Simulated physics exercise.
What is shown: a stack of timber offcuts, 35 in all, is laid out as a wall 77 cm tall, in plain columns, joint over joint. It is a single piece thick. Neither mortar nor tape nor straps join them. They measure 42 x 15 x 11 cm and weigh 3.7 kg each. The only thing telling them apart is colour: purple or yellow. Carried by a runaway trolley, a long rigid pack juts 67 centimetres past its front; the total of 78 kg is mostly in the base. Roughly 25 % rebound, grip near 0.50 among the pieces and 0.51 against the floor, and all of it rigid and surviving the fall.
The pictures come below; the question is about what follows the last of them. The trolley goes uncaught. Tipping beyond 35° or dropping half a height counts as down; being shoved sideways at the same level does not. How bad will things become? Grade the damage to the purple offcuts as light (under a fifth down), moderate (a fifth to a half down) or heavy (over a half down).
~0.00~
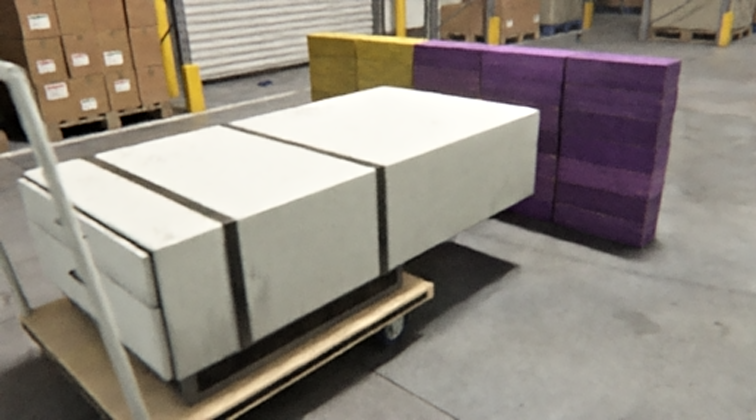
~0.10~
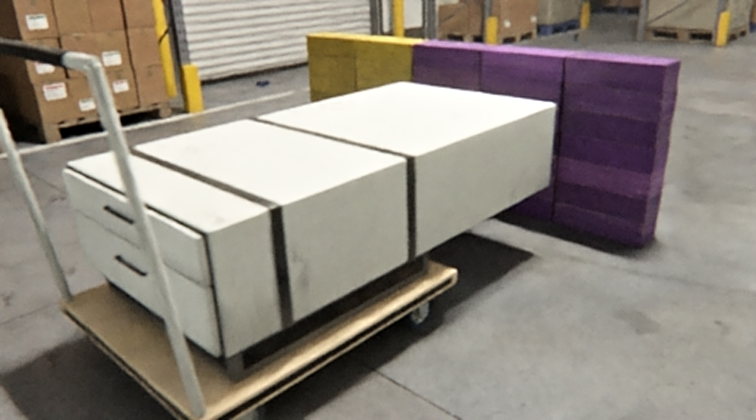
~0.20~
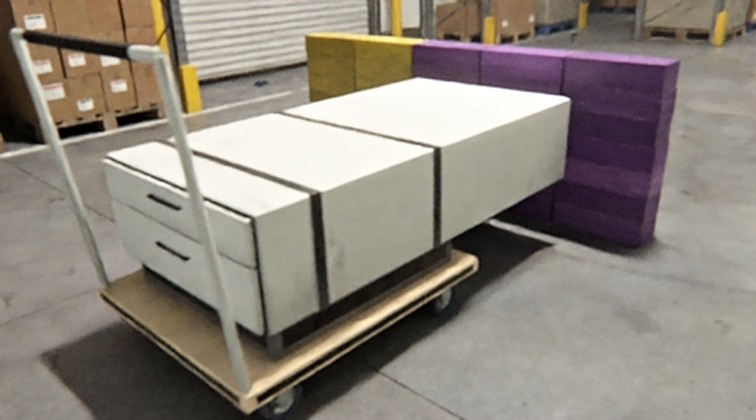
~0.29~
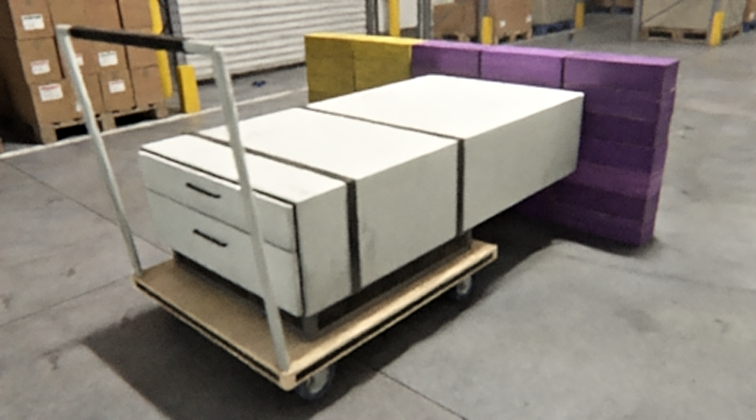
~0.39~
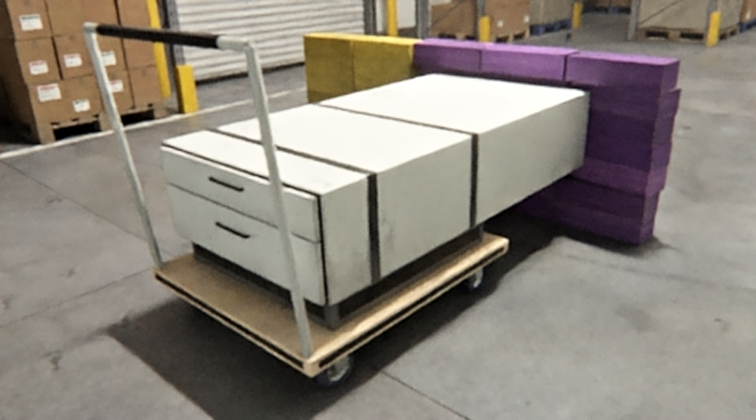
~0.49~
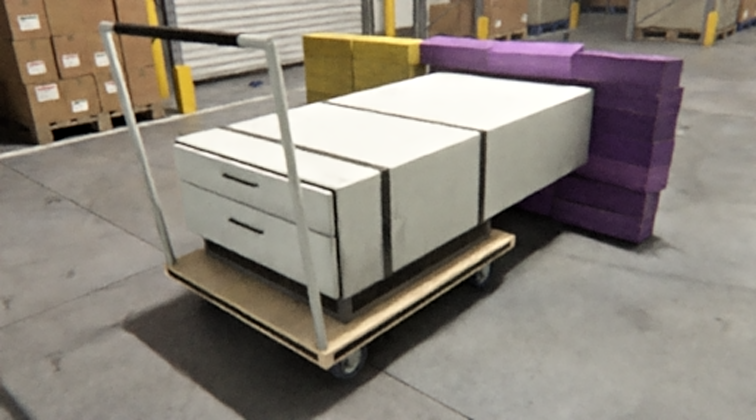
Heavy.
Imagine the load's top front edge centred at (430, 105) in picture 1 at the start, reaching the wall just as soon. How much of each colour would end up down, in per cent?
You'd end up with purple at 90 per cent down and yellow at 0 per cent.
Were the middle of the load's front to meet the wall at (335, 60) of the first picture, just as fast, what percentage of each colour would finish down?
Purple 0, yellow 70 per cent.
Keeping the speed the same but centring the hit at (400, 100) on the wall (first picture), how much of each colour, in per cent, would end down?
That would leave purple at 30 % and yellow at 100 %.
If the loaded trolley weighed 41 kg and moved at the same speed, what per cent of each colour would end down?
In that case purple 100, yellow 0 per cent.
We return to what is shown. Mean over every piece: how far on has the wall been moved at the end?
On average the pieces end up around 30 cm further on.
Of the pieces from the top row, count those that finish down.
That row gives 3 in all.
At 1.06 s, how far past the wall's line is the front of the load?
About 25 cm past it.
After 0.62 s, load 14 cm past the wall's line, still rolling; 2 of the 21 purple offcuts down (2 of 35 in all colours); top purple offcut leaning 56°, 6 cm lower.
After 0.82 s, load 20 cm past the wall's line, still rolling; 16 of the 21 purple offcuts down (16 of 35 in all colours); top purple offcut on its side.
After 1.06 s, load 26 cm past the wall's line, still rolling; 21 of the 21 purple offcuts down (21 of 35 in all colours); top purple offcut upside down.
At rest (1.9 s), load 38 cm past the wall's line, still rolling; 21 of the 21 purple offcuts down (21 of 35 in all colours); top purple offcut upside down; top yellow offcut unmoved. That is 100 per cent. As the last picture would show them, middles, top purple offcut near (487, 134), top yellow offcut near (389, 50).
